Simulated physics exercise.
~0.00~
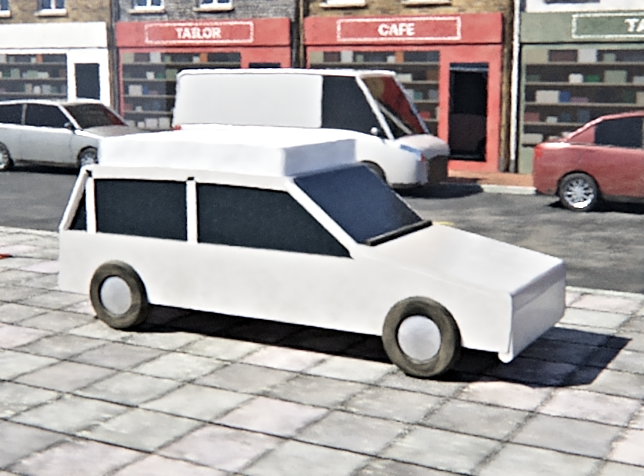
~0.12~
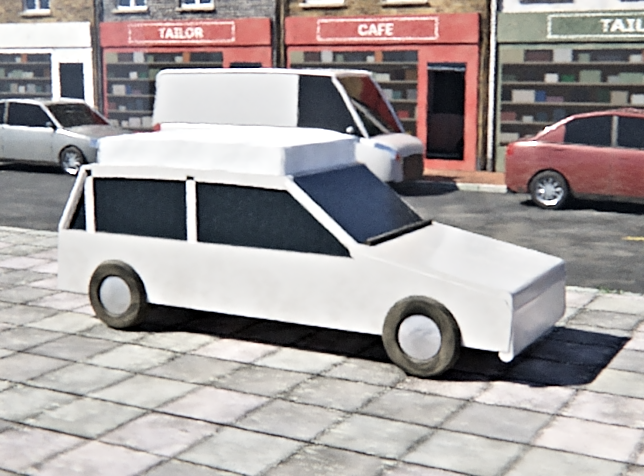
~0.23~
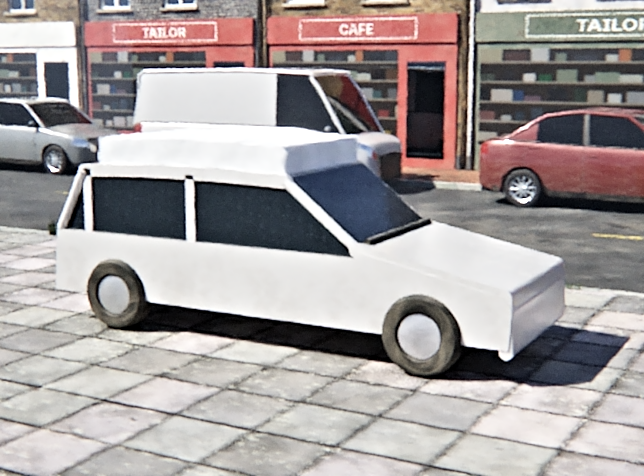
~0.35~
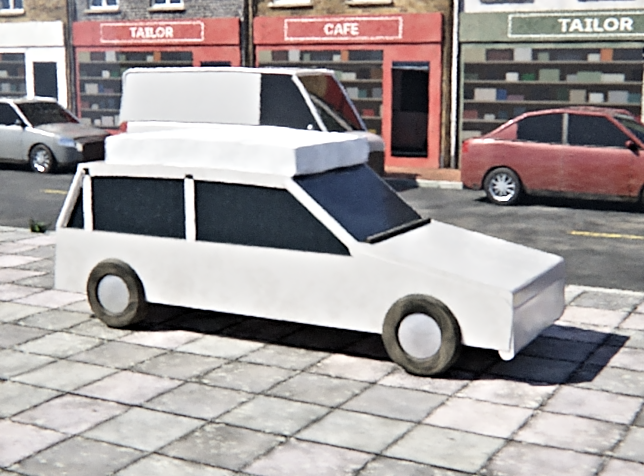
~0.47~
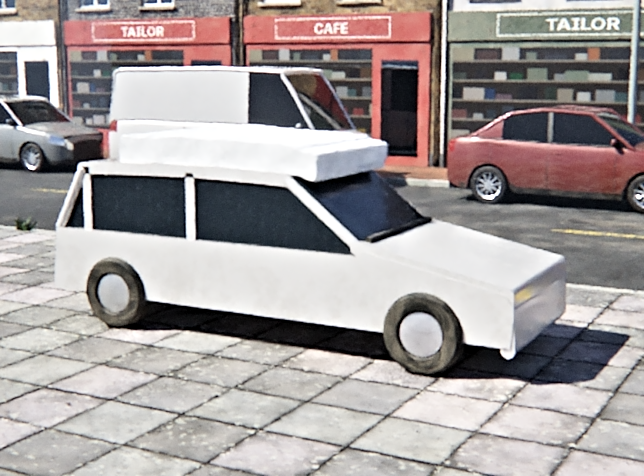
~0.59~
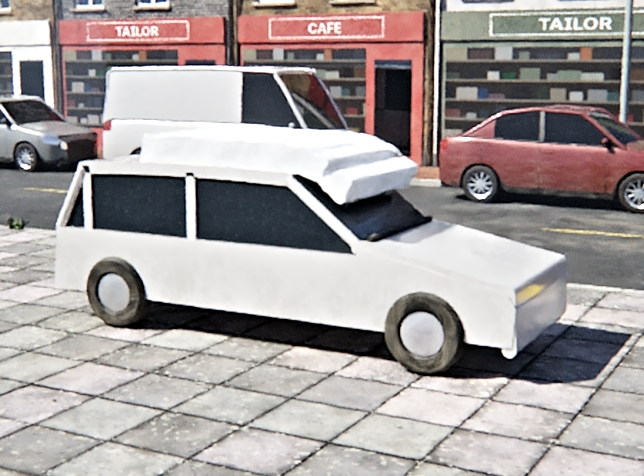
A white car with a thick white slab of snow on its roof stays at the centre, seen from its right side and slightly above, as the camera travels with it past a sunlit street. Behind it, a white van, a silver car and a red car stand before red and green shopfronts, all drifting left. The snow slides forward, then overhangs the windscreen, cracking and sagging at its front.
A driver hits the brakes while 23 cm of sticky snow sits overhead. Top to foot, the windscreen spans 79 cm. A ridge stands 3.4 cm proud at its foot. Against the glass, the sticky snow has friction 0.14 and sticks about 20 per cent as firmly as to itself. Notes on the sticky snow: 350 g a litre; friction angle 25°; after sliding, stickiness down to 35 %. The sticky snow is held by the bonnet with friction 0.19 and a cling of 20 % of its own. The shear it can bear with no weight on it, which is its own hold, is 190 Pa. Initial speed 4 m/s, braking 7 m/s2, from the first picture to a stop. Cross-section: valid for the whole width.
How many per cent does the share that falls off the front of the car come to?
It comes to roughly 97 per cent.
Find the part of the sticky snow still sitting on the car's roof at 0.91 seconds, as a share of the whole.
Some 30 in a hundred.
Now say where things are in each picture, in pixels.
Front end of the sticky snow at (281, 168), in the first frame.
Front end of the sticky snow at (282, 169), in the second frame.
Front end of the sticky snow at (284, 163), its middle shifted 2.8 cm, in the third frame.
Front end of the sticky snow at (295, 171), its middle shifted 11 cm, 3 % of it past the top of the windscreen, in one piece, in the fourth frame.
Front end of the sticky snow at (316, 160), its middle shifted 27 cm, 12 % of it past the top of the windscreen, in one piece, in the fifth frame.
Front end of the sticky snow at (350, 184), its middle shifted 51 cm, 24 % of it past the top of the windscreen, cracking, in the sixth frame.
By 0.91 s, 30 % of the snow is on the roof, 30 % on the glass, 40 % on the bonnet and none has gone off the nose.
By 1.30 s, none of the snow is on the roof, 13 % on the glass, 67 % on the bonnet and 20 % has gone off the nose.
By 1.69 s, none of the snow is on the roof, 1 % on the glass, 40 % on the bonnet and 59 % has gone off the nose.
By 2.07 s, none of the snow is on the roof, 1 % on the glass, 11 % on the bonnet and 88 % has gone off the nose.
By 3.30 s, at the end, none of the snow is on the roof, 1 % on the glass, 2 % on the bonnet and 97 % has gone off the nose.
